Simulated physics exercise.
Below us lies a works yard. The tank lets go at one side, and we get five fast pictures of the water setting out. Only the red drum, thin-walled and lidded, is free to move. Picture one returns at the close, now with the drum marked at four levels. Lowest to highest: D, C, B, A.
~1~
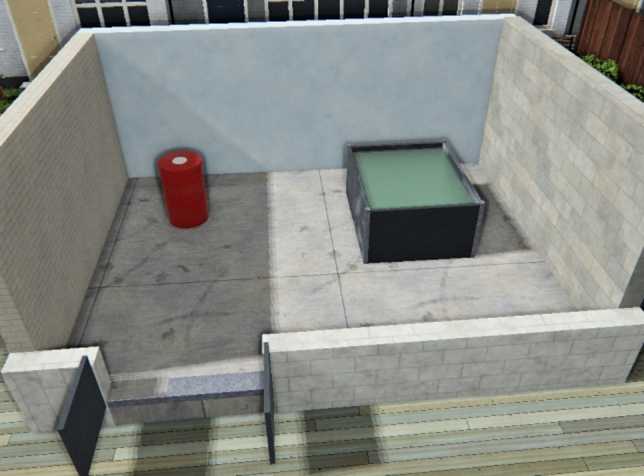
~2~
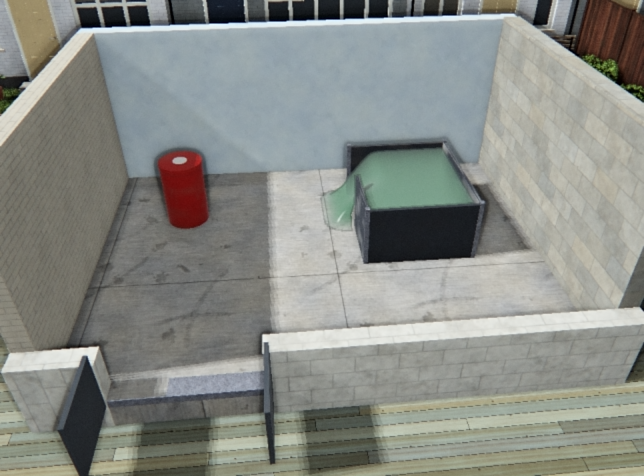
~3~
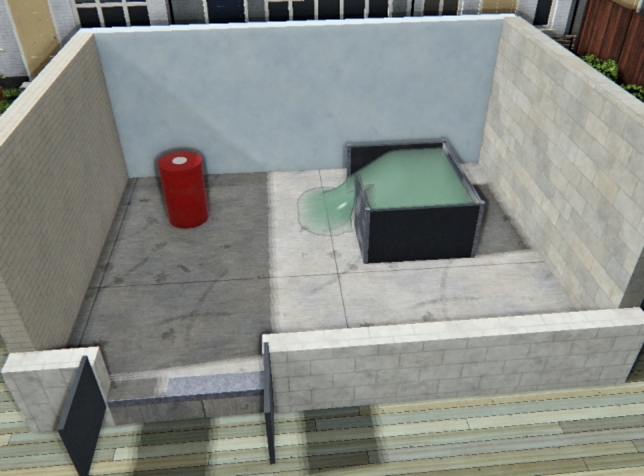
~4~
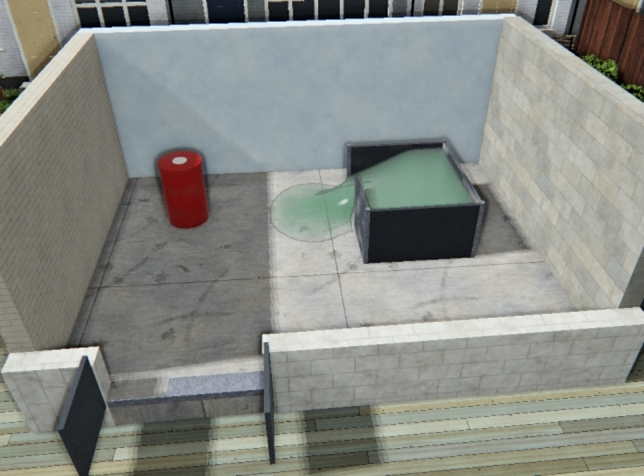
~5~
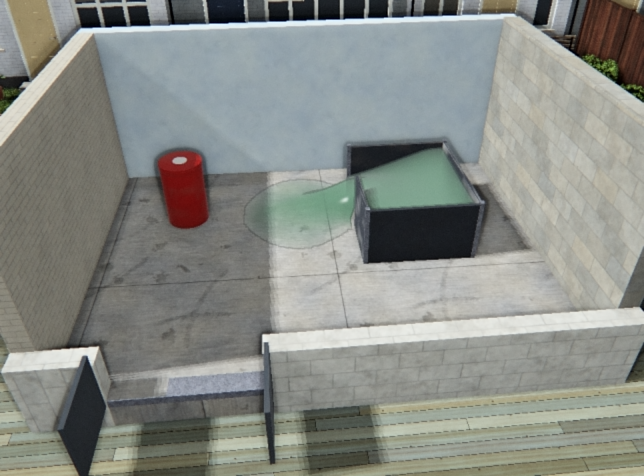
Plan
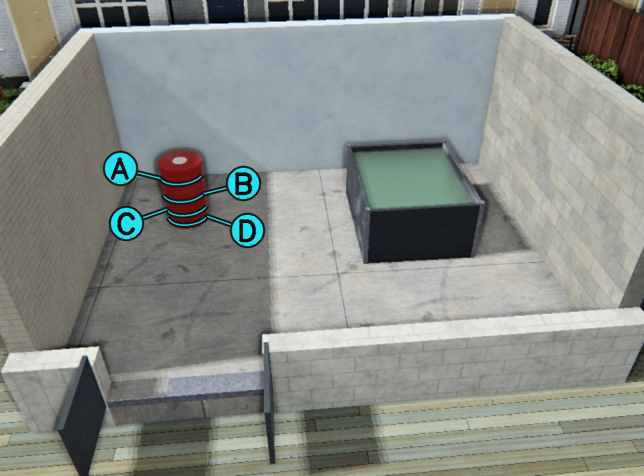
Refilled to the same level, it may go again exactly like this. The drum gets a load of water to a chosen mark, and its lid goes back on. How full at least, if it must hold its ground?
That is level B.
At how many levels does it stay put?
Two of the four.
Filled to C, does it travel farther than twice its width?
No, less.
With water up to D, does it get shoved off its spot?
Yes, that goes wrong.
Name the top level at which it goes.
The answer is C.
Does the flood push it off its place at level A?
No, that is safe.
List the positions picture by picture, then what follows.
Lid of the red drum at (179, 161); tank full, its middle at (409, 178); open gate at (182, 344).
Water covers 2 % of the ground and is seen nearest the drum at (328, 207).
Water covers 4 % of the ground and is seen nearest the drum at (307, 208).
Water covers 6 % of the ground and is seen nearest the drum at (276, 209).
Lid of the red drum at (179, 161); water covers 9 % of the ground and is seen nearest the drum at (250, 210).
On the marked copy, A at (179, 184); B at (182, 202); C at (184, 215); D at (186, 225); from the bottom up D, C, B, A.
For level A, it does not move.
For level B, it does not move.
For level C, it is pushed about half its own width away.
For level D, it is pushed about 6 times its own width away.
